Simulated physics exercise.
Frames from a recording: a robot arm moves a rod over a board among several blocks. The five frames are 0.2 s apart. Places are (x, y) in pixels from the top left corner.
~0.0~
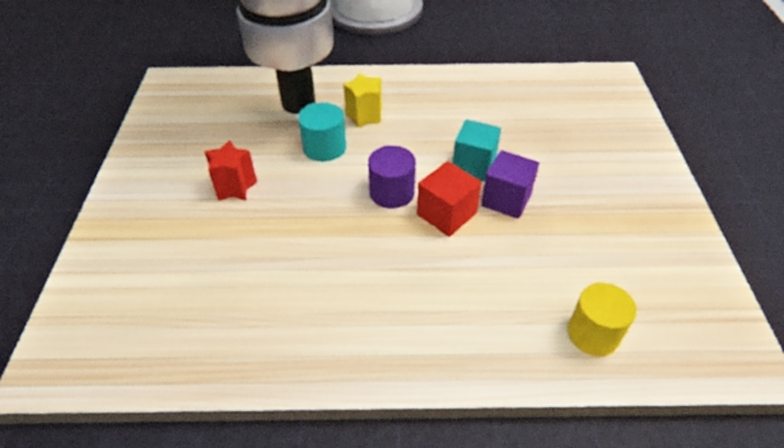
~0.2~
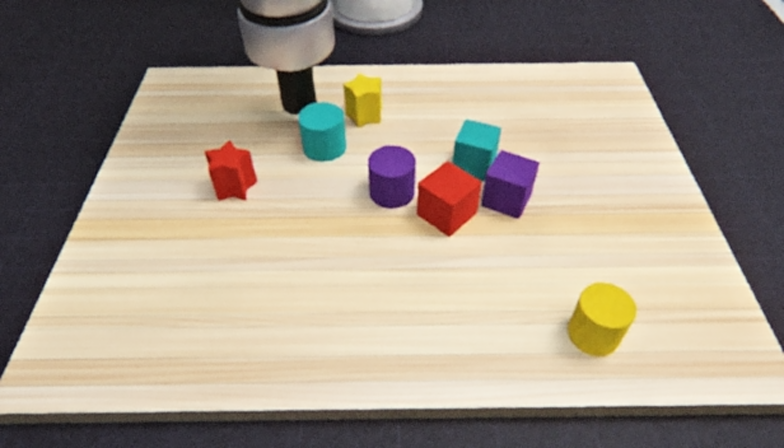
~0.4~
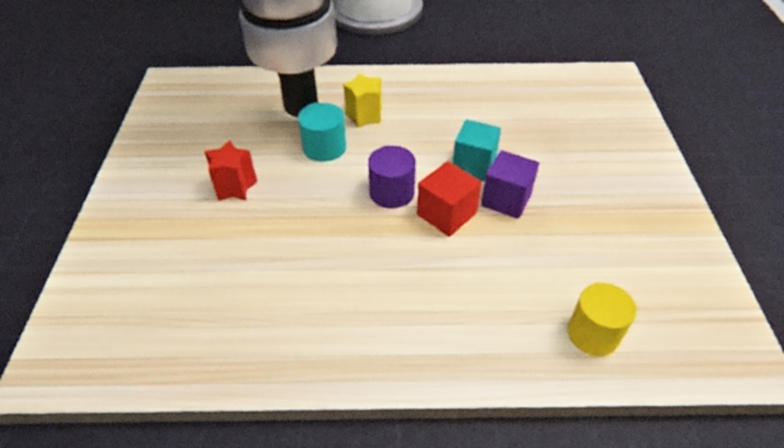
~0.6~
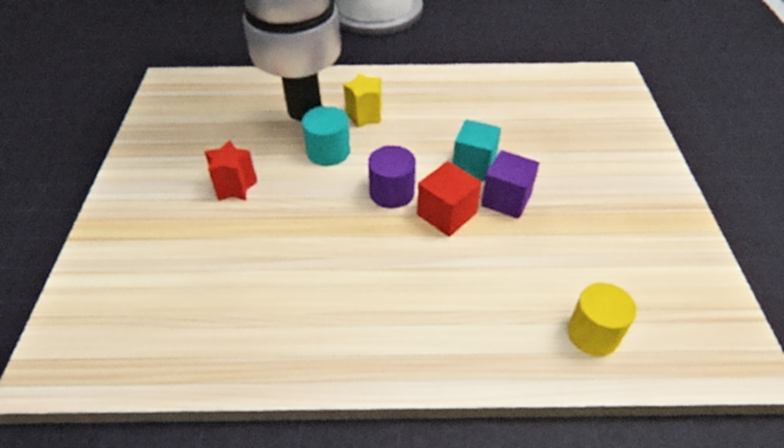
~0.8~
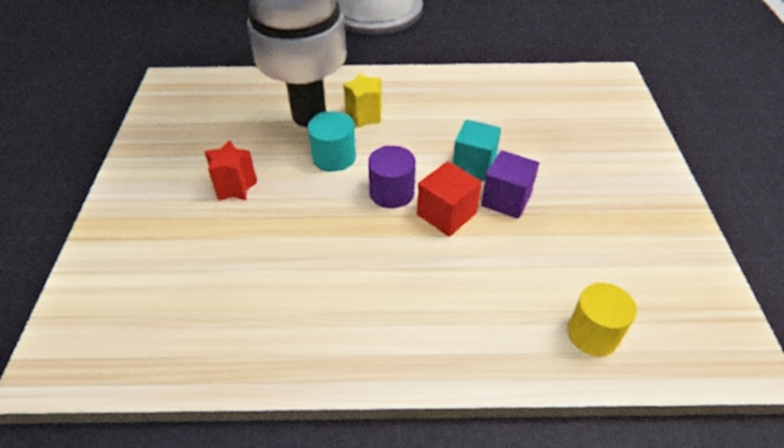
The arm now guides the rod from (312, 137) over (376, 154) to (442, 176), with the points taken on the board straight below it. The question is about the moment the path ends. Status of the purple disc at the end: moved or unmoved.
The push reaches it.
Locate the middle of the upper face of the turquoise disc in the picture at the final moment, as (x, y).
It sits at (364, 150).
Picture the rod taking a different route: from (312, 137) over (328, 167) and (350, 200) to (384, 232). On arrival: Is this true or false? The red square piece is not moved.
This is false.
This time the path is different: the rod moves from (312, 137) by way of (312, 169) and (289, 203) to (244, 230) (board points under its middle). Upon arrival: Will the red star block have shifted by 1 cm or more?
No.
The first path, step by step. One third of the way, rod at (354, 128); turquoise disc at (357, 143); purple disc at (394, 163).
Two thirds of the way, rod at (398, 141); turquoise disc at (364, 150); purple disc at (398, 173).
At the end, rod at (443, 157); turquoise disc at (364, 150); purple disc at (398, 173); red square piece not moved; turquoise square piece at (485, 134).
